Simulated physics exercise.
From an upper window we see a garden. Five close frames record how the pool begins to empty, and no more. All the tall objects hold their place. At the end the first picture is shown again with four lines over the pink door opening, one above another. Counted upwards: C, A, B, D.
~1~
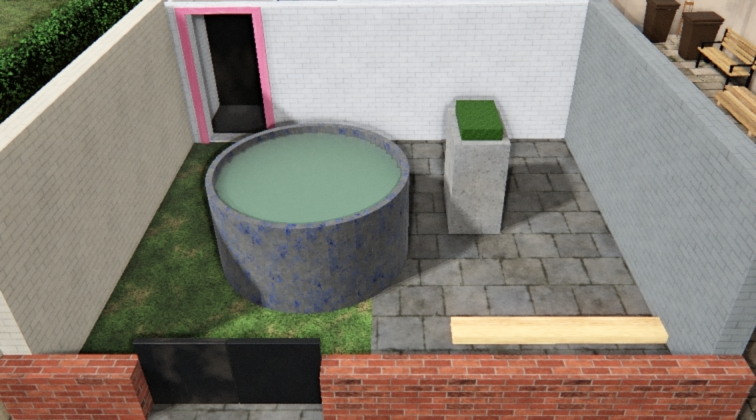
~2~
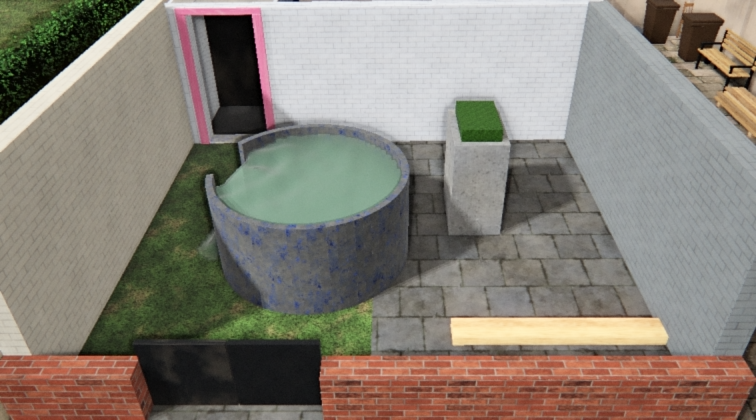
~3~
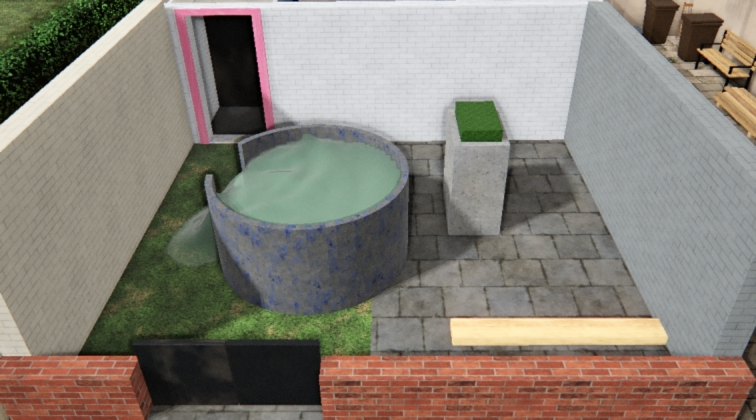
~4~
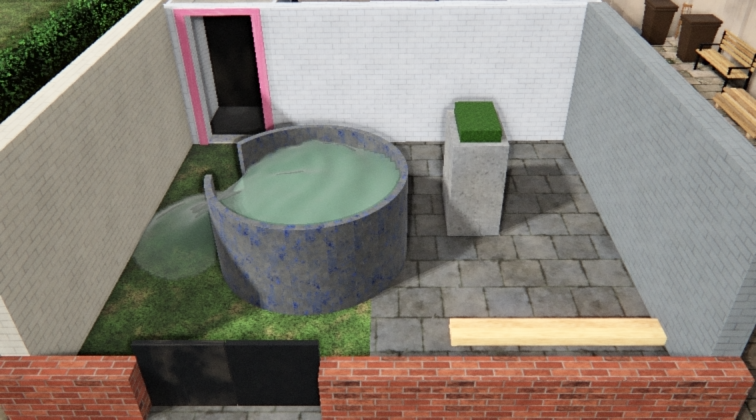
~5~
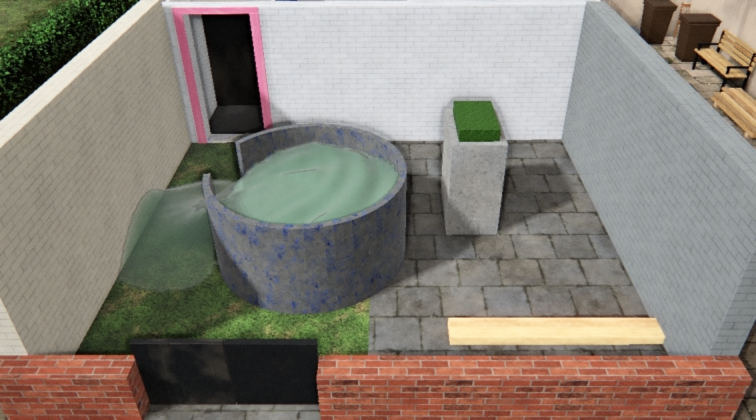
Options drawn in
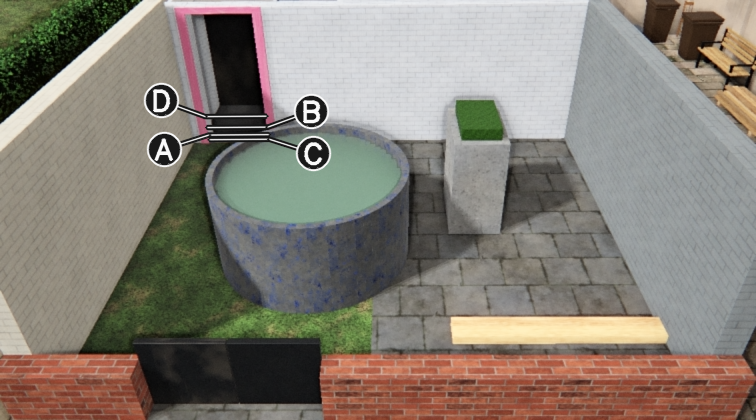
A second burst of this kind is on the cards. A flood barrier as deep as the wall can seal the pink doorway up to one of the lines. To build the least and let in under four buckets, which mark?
Use line D.
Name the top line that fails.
That would be B.
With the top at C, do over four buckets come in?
Yes, that goes wrong.
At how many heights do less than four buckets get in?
One of the four.
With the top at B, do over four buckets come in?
Yes.
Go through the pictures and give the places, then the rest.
The first picture shows water in the pool at rest, its middle at (309, 175); foot of the pink doorway at (240, 142); shut gate at (230, 351).
The second picture shows front seen at (215, 235), 1 % of the ground wet.
The third picture shows front seen at (210, 208), 3 % of the ground wet.
The fourth picture shows front seen at (150, 222), 7 % of the ground wet.
The fifth picture shows front seen at (165, 191), 10 % of the ground wet.
On the marked copy, A at (238, 134); B at (237, 127); C at (239, 139); D at (235, 116); from the bottom up C, A, B, D.
Choosing A, dozens of bucketfuls pour in.
Choosing B, about 12 bucketfuls get in.
Choosing C, dozens of bucketfuls pour in.
Choosing D, a bucket or two gets in.
